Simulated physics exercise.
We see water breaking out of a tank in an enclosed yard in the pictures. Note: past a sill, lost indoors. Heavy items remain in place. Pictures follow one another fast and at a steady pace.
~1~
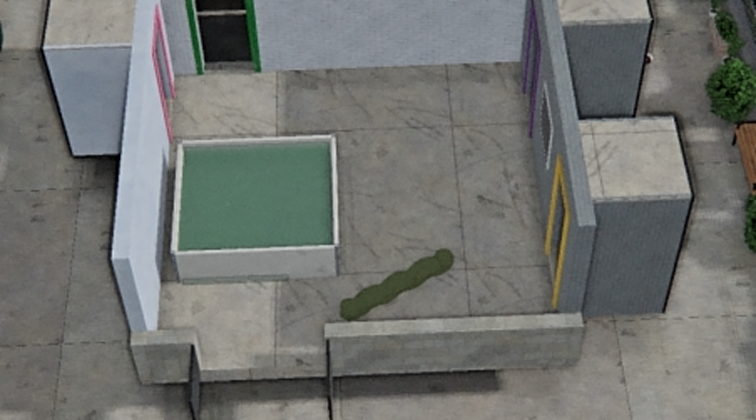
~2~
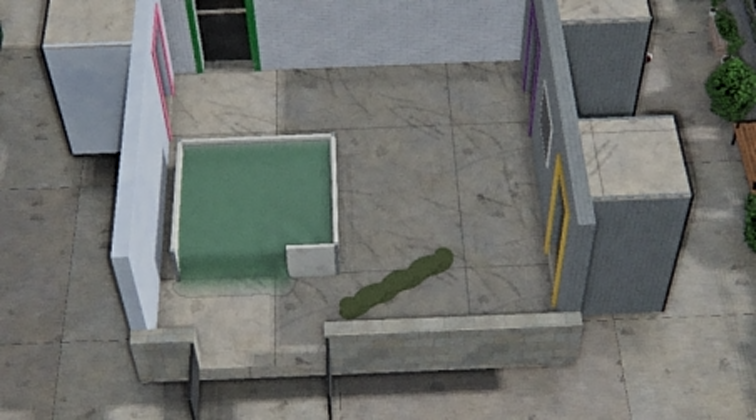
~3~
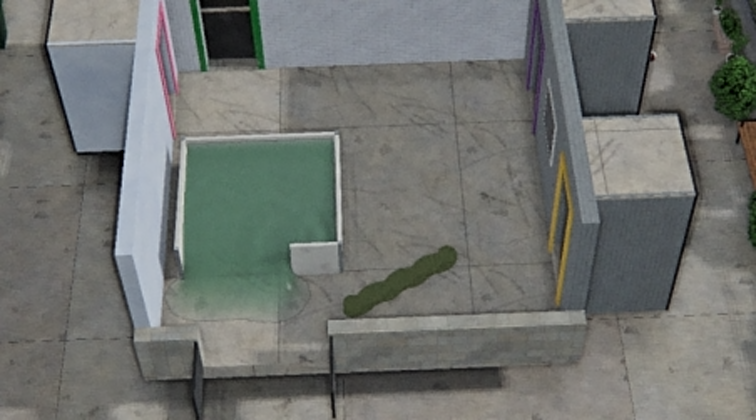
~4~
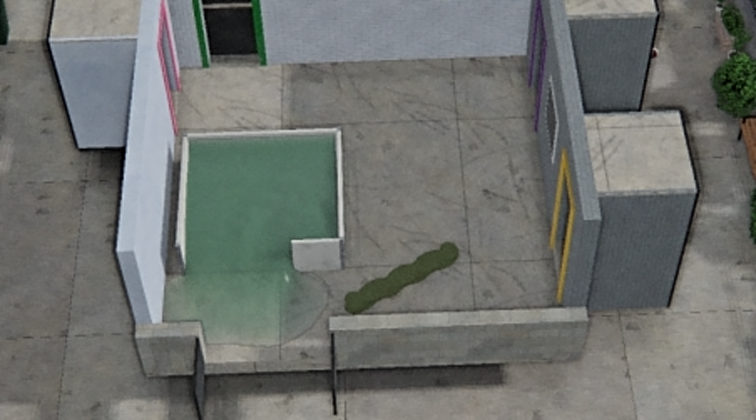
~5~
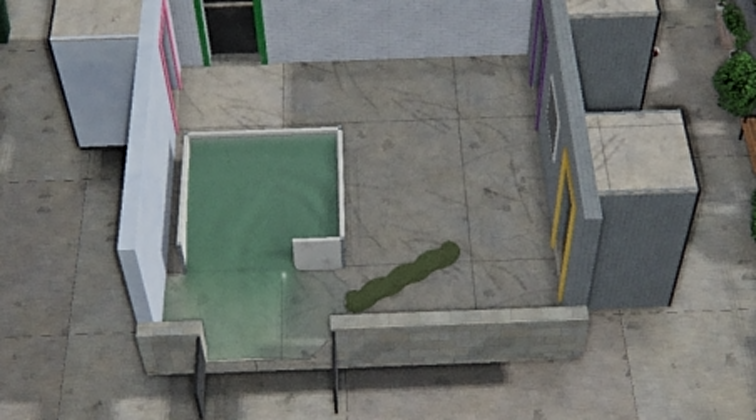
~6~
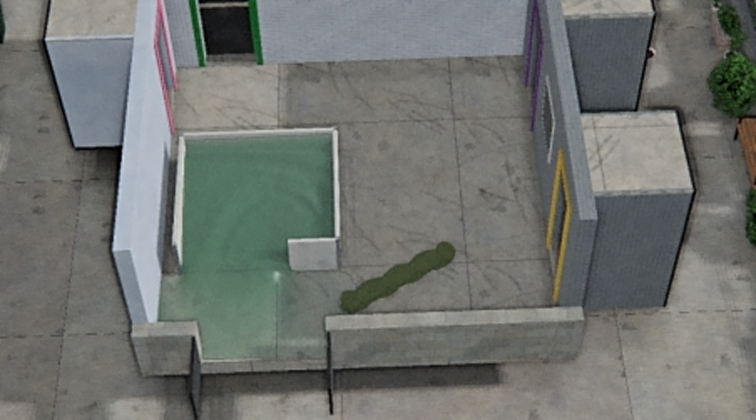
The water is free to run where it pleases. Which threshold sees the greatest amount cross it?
The green threshold.
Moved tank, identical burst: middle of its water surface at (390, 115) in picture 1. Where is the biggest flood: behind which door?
The one in green.
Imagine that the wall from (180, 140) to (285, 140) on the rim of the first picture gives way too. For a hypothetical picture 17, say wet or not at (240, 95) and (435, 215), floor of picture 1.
Well, the first point ends up swamped, and the second one ends up unwetted.
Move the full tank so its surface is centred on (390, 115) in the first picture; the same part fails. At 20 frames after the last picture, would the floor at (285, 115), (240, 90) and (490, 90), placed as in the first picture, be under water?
In the order given: Not reached, not reached and not reached.
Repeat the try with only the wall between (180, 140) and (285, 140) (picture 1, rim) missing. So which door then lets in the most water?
The green-painted one.
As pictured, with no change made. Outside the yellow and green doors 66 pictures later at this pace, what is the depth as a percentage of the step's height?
Approx. 20 % then 100 %.
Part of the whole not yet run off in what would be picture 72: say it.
About 30 per cent.
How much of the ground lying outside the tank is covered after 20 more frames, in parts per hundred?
I'd say close to 20 per cent.
A moment on, water covers 15 % of the floor; yellow door not reached, pink door not reached, green door not reached, purple door not reached.
Next, water covers 15 % of the floor; yellow door not reached, pink door not reached, green door not reached, purple door not reached.
Then, water covers 20 % of the floor; yellow door not reached, pink door wet at the sill, nothing in, green door not reached, purple door not reached.
Later, water covers 40 % of the floor; yellow door wet at the sill, nothing in, pink door wet at the sill, nothing in, green door some in, purple door not reached.
In the end, water covers 55 % of the floor; yellow door wet at the sill, nothing in, pink door wet at the sill, nothing in, green door some in, purple door not reached; the green door has let in the most.
